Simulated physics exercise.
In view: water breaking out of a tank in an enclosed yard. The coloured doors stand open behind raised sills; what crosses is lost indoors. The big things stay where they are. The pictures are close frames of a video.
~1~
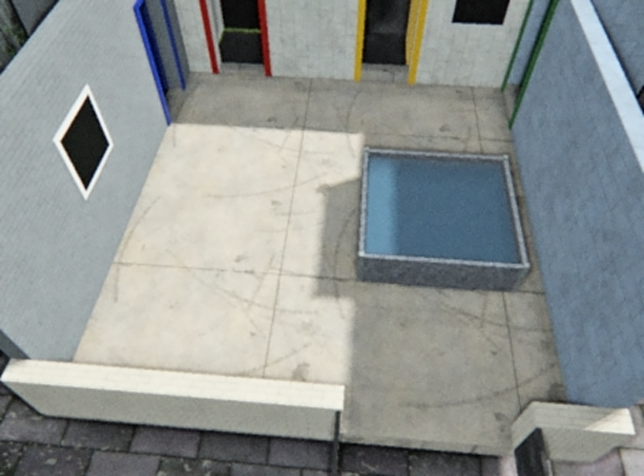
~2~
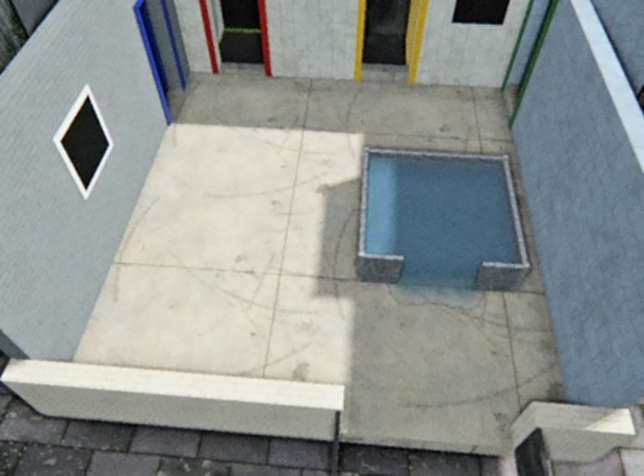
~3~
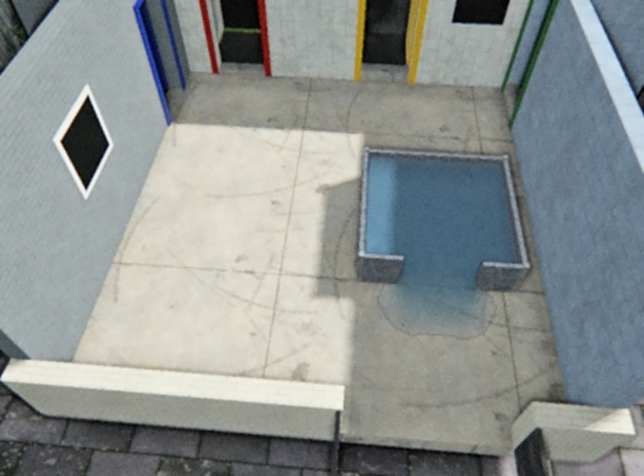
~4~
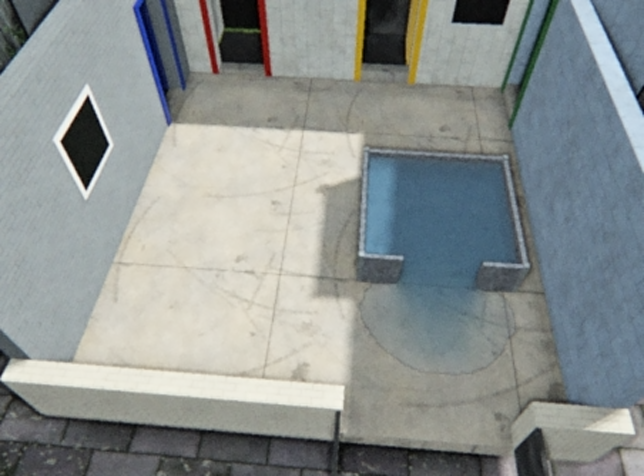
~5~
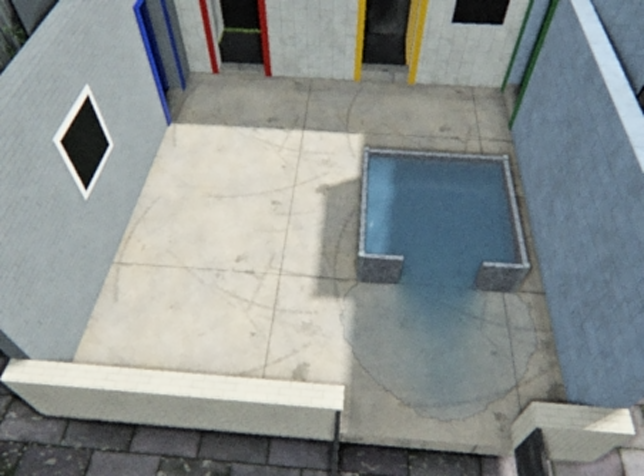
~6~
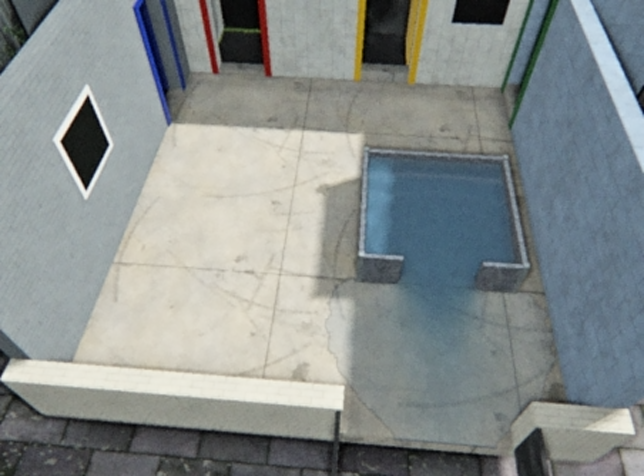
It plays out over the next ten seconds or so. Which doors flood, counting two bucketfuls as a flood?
In the end: The blue door holds within the limit; the green door holds within the limit; the red door holds within the limit; the yellow door holds within the limit.
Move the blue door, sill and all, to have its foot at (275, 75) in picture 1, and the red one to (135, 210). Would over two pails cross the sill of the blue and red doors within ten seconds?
Blue door keeps below it; red door is under.
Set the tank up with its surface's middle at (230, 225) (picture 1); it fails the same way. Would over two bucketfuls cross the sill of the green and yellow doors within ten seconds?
My reading: Green is under, yellow lets less in.
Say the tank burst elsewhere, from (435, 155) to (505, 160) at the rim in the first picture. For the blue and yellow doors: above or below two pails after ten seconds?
My reading: Blue passes that mark; yellow is under.
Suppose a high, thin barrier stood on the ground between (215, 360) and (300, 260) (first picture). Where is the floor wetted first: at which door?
It is the green one.
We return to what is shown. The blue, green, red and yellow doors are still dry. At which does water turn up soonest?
I say the green-painted one.
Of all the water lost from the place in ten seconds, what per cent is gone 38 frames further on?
Some 80 per cent.
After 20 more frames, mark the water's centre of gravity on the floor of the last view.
At about (428, 268).
A moment on, water covers 15 % of the floor; the blue door not reached, the green door not reached, the red door not reached, the yellow door not reached.
Next, water covers 15 % of the floor; the blue door not reached, the green door not reached, the red door not reached, the yellow door not reached.
Then, water covers 25 % of the floor; the blue door not reached, the green door not reached, the red door not reached, the yellow door not reached.
Later, water covers 35 % of the floor; the blue door not reached, the green door wet at the sill, nothing in, the red door not reached, the yellow door not reached.
In the end, water covers 40 % of the floor; the blue door not reached, the green door wet at the sill, nothing in, the red door not reached, the yellow door wet at the sill, nothing in.
